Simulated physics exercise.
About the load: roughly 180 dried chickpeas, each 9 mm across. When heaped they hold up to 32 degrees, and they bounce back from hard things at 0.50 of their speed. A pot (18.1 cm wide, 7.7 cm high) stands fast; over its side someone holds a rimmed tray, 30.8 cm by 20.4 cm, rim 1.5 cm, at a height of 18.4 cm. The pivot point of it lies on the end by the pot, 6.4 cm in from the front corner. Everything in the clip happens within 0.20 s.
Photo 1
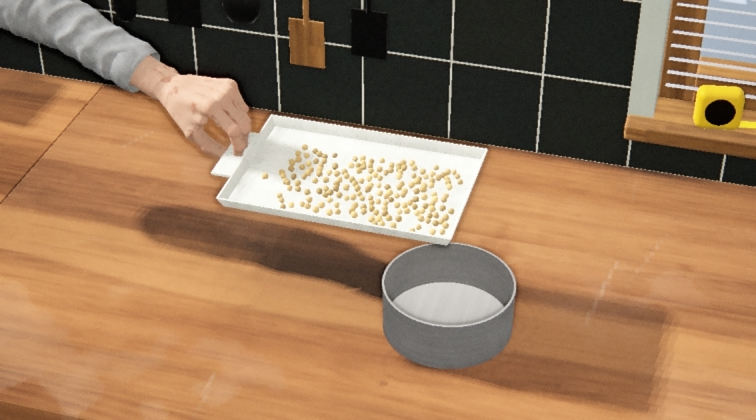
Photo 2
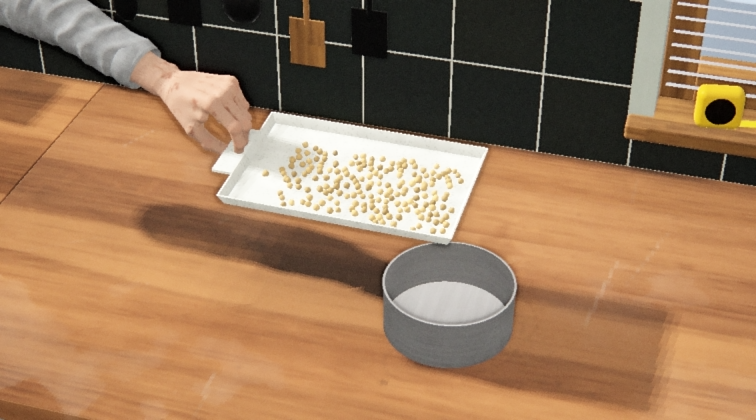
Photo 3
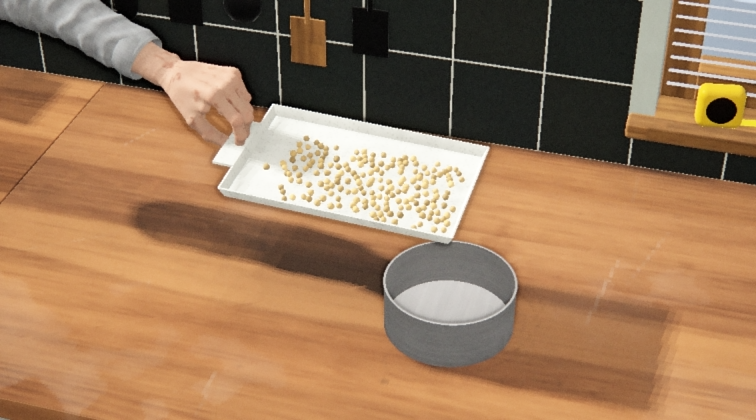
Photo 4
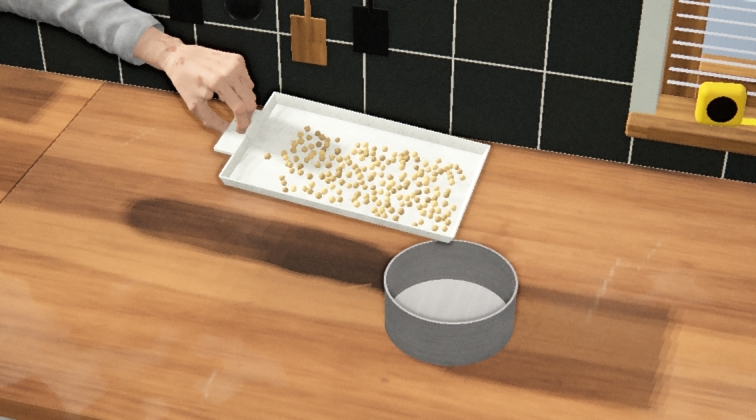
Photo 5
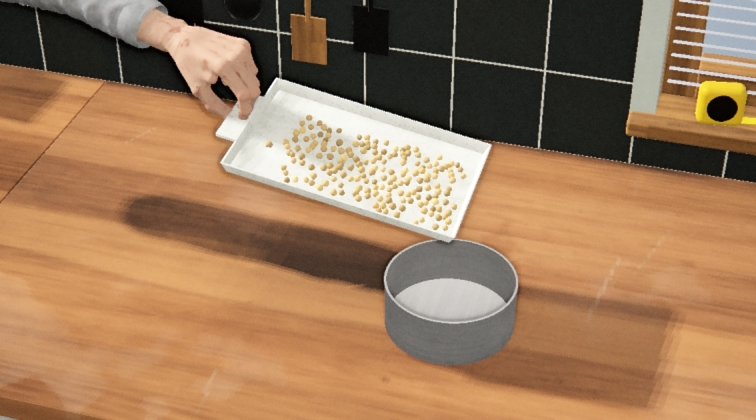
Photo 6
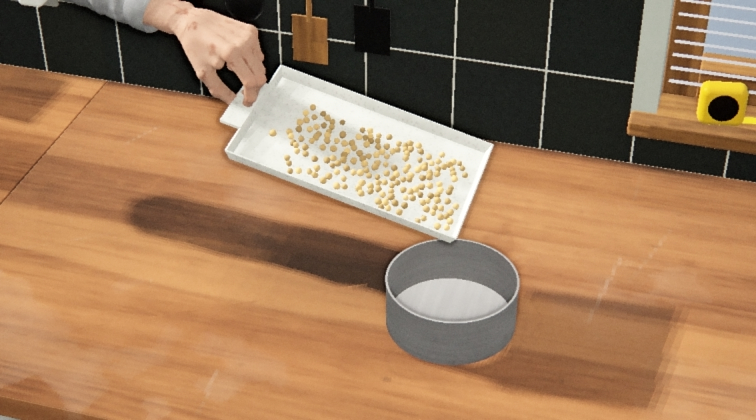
A hand lifted the left end of a white tray of dried chickpeas, slowly at first and then more steeply, tilting it down toward a gray pot on a wooden counter while the chickpeas stayed scattered across it.
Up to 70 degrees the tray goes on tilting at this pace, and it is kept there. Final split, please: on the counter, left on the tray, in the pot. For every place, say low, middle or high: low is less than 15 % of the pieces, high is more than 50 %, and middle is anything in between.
Here is the split: Counter: Middle; tray: Middle; pot: Middle.
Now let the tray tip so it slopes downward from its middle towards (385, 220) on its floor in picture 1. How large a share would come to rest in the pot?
I'd estimate about 70 %.
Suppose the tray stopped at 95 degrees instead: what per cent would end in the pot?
Then about 65 per cent.
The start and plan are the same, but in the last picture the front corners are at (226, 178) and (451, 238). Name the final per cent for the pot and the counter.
That works out as pot 70 and counter 20.
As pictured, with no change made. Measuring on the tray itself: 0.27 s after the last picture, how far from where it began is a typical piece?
By then it sits near 4 cm from where it began.
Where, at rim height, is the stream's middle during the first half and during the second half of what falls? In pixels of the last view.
First near (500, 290), then at (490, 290).
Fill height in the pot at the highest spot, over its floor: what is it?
Roughly 1.5 cm up.
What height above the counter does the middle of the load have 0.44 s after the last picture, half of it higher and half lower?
I'd put it near 20 cm.
Then, 0.27 s after the last picture, tilt 42 degrees; the tray holds 100 %, the pot 0 %.
Then, 0.44 s after the last picture, tilt 61 degrees; the tray holds 100 %, the pot 0 %.
Then, 0.74 s after the last picture, tilt 70 degrees; the tray holds 45 %, the pot 25 %.
In the end, counter 25 %, tray 40 %, pot 35 %.
